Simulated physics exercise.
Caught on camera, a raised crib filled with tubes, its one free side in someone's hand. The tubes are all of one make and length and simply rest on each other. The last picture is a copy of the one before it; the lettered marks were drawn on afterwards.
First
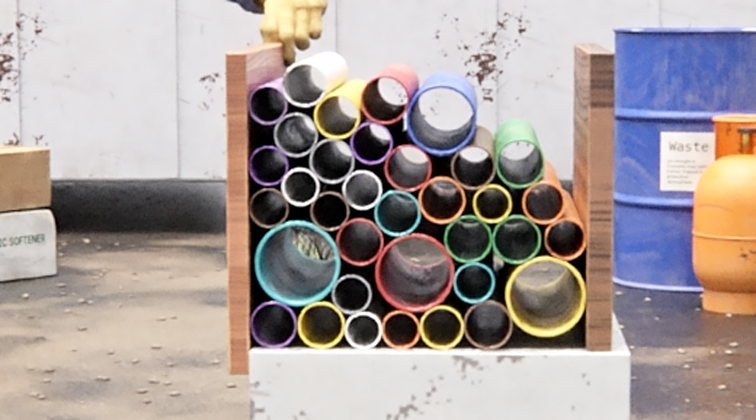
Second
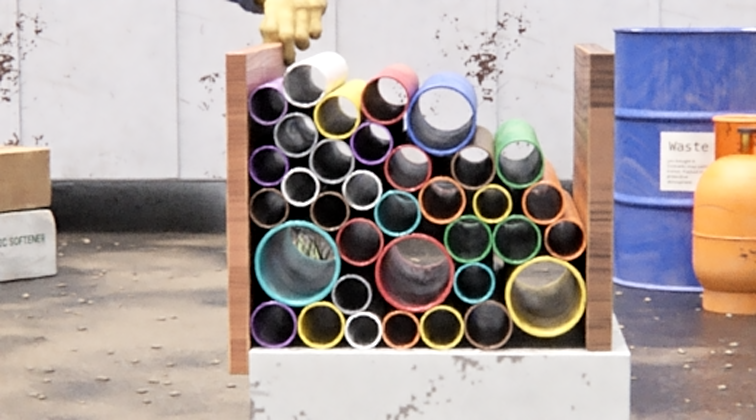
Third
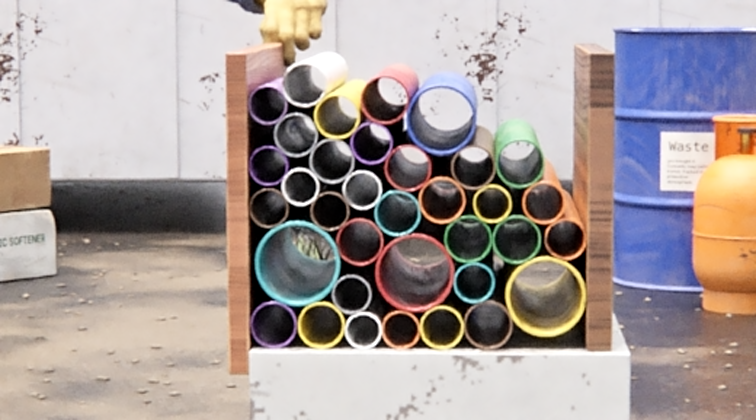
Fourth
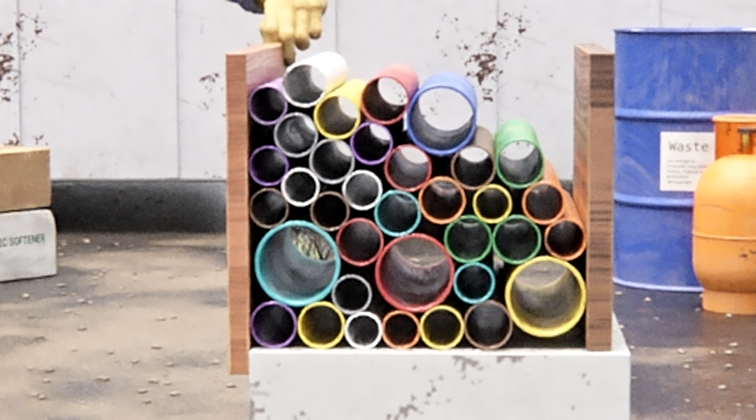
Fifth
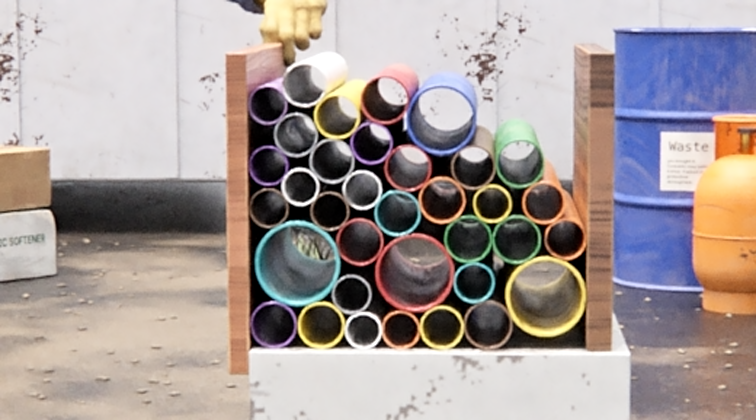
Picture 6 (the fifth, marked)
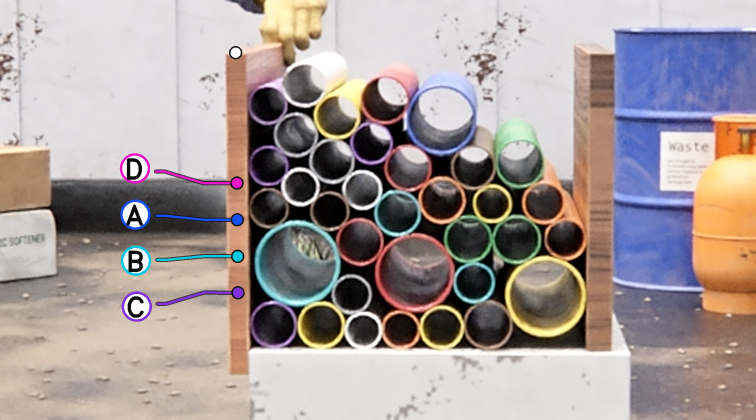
A gloved hand stays still at the top left of a crib of motionless coloured tubes.
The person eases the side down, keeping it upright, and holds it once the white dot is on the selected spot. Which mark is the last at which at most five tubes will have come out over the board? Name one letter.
The lowest mark that will do is A.
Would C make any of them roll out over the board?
Yes.
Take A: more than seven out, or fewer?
Fewer than seven.
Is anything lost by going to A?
Yes.
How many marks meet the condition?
The number is two.
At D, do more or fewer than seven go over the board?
At D, fewer than seven.
On the marked copy, A at (237, 219); B at (238, 256); C at (238, 292); D at (237, 183); the white dot at (236, 53).
Following A. Soon after the start, top of the board (248, 126).
Later, top of the board (249, 212).
In the end, top of the board (249, 218), three out over the board.
As for the rest, B six out over the board; C six out over the board; D two out over the board.
